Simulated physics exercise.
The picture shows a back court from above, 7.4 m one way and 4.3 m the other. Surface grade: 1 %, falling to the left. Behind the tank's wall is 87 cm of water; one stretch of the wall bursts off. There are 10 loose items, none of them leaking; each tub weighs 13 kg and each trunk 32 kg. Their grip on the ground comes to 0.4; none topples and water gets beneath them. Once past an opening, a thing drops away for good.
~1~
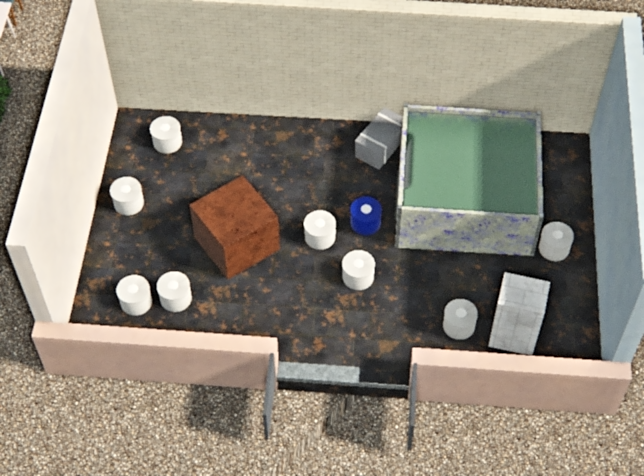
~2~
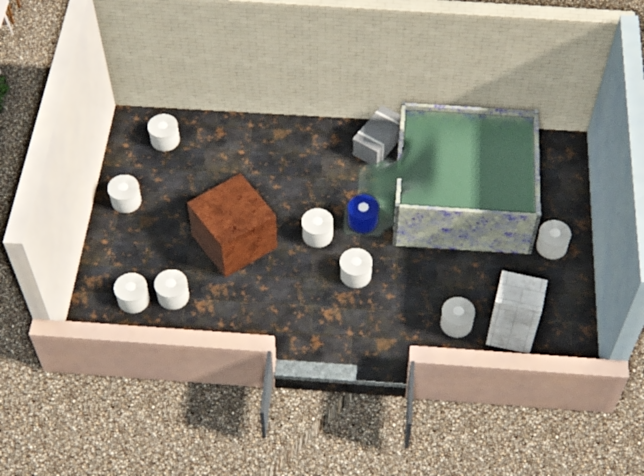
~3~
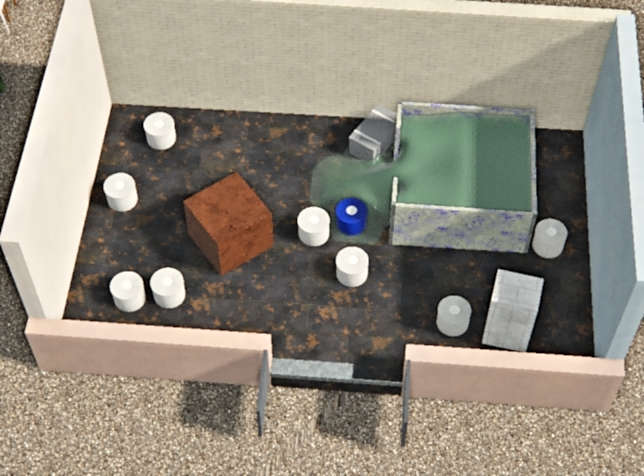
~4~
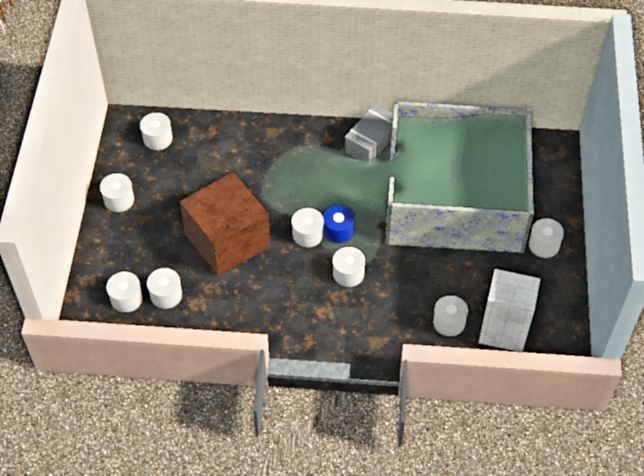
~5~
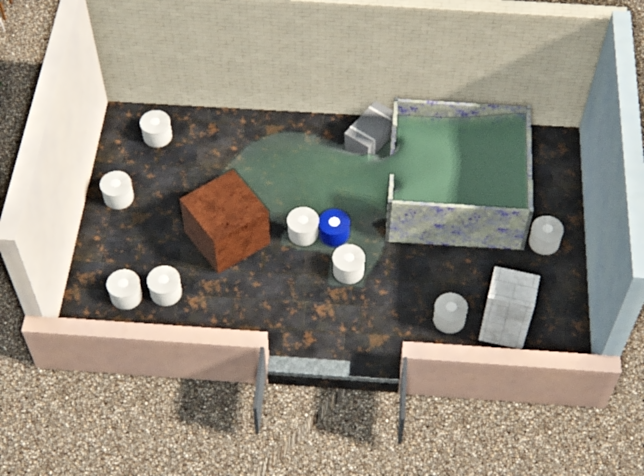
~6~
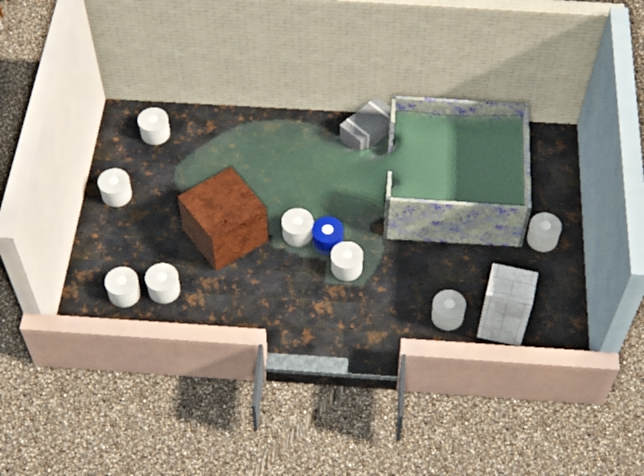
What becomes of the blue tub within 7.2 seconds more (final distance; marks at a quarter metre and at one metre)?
By then the blue tub is well away.
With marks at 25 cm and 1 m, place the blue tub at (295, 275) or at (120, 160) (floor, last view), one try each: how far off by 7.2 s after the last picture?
Respectively: It is shoved a long way; it is shoved a long way.
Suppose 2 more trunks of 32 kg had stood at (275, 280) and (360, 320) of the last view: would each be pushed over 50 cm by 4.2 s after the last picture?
First far enough, second not far enough.
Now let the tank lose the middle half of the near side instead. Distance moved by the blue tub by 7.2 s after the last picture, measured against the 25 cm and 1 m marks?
Note: Blue tub essentially stationary.
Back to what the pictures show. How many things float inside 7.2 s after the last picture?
Of them, 3.
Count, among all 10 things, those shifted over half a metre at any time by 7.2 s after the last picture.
The answer here is 7.
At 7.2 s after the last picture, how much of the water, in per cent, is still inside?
Around 94 % of the water.
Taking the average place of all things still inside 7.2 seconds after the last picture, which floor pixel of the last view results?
Roughly at (363, 246).
Then, 0.9 s after the last picture the blue tub is near (286, 296), 1.9 m from its start, aground; 0 of 10 are out; 1 afloat.
Then, 2.8 s after the last picture the blue tub is near (320, 344), 2.4 m from its start, aground; 0 of 10 are out; 5 afloat.
Then, 4.8 s after the last picture the blue tub is near (383, 362), 2.7 m from its start, aground; 0 of 10 are out; 4 afloat.
Then, 7.2 s after the last picture the blue tub has gone out; 2 of 10 are out; 3 afloat.
